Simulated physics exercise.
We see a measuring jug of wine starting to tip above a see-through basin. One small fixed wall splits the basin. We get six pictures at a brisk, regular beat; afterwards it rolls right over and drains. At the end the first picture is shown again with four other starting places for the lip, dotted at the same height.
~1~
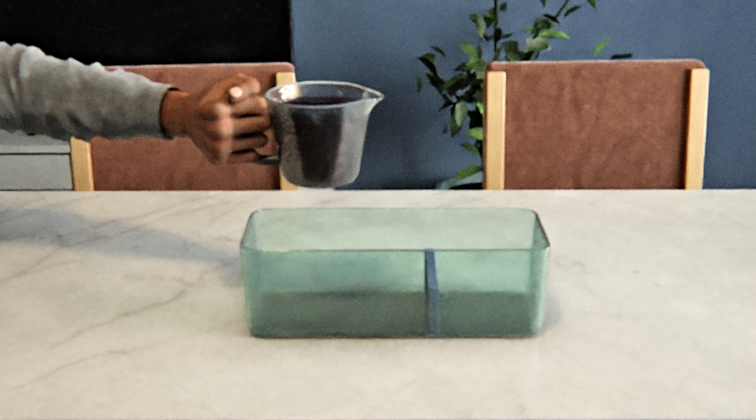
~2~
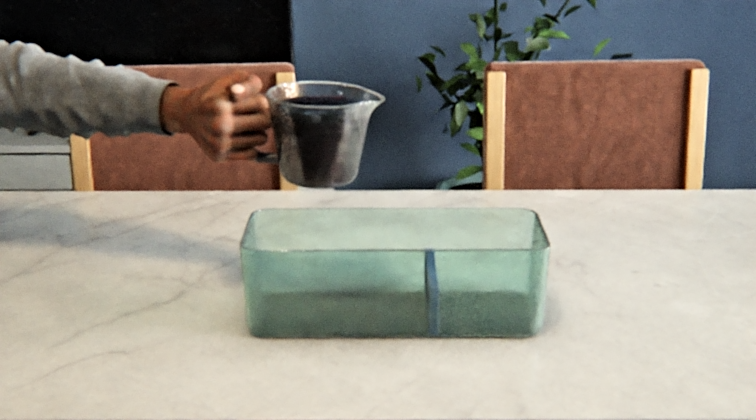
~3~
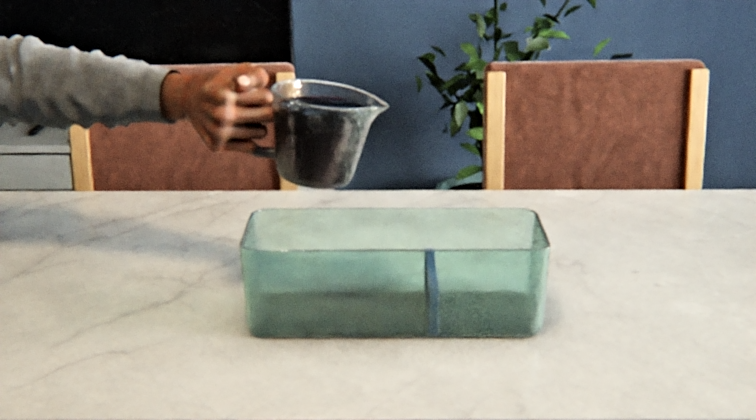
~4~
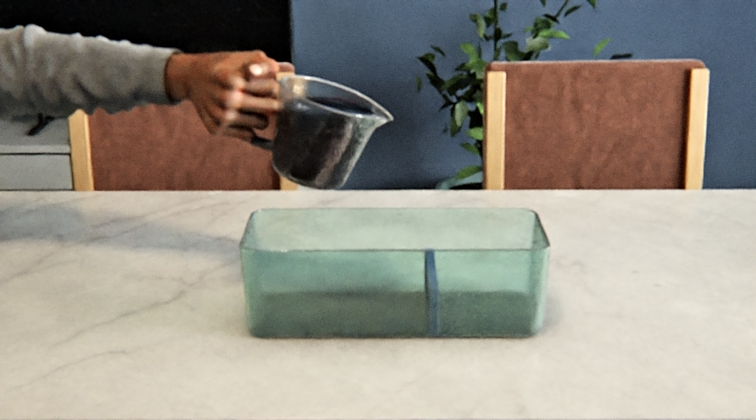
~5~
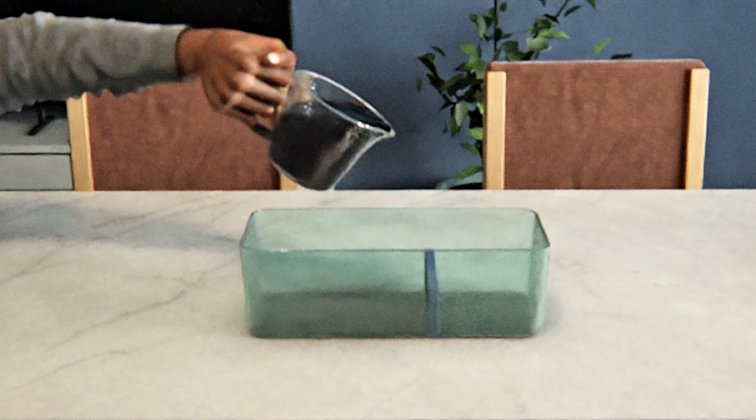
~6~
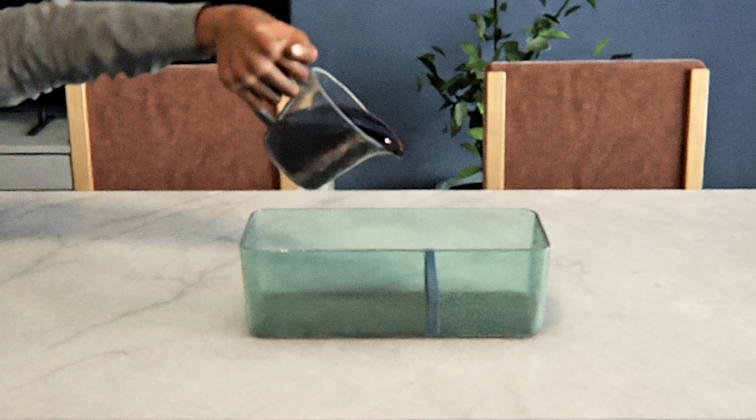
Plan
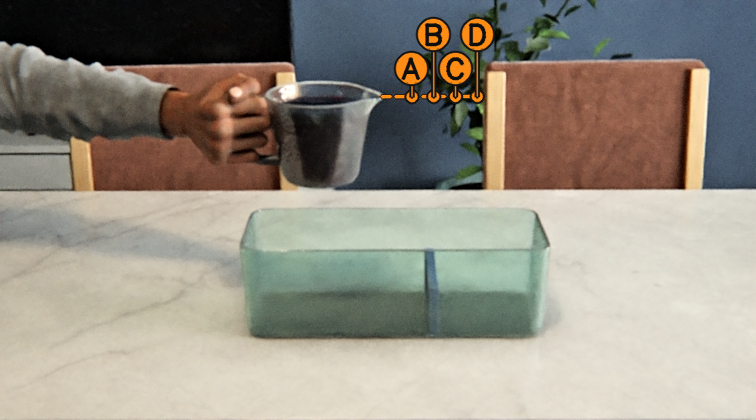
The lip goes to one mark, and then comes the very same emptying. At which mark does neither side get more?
Dot A does it best.
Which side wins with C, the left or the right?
The right side.
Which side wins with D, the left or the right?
More ends on the right.
In orange, A at (411, 96); B at (433, 96); C at (455, 96); D at (477, 96).
With A, about 52 % ends left of the wall and 45 % right of it; 3 % is lost outside.
With B, about 21 % ends left of the wall and 74 % right of it; 4 % is lost outside.
With C, about 9 % ends left of the wall and 84 % right of it; 6 % is lost outside.
With D, about 13 % ends left of the wall and 84 % right of it; 3 % is lost outside.
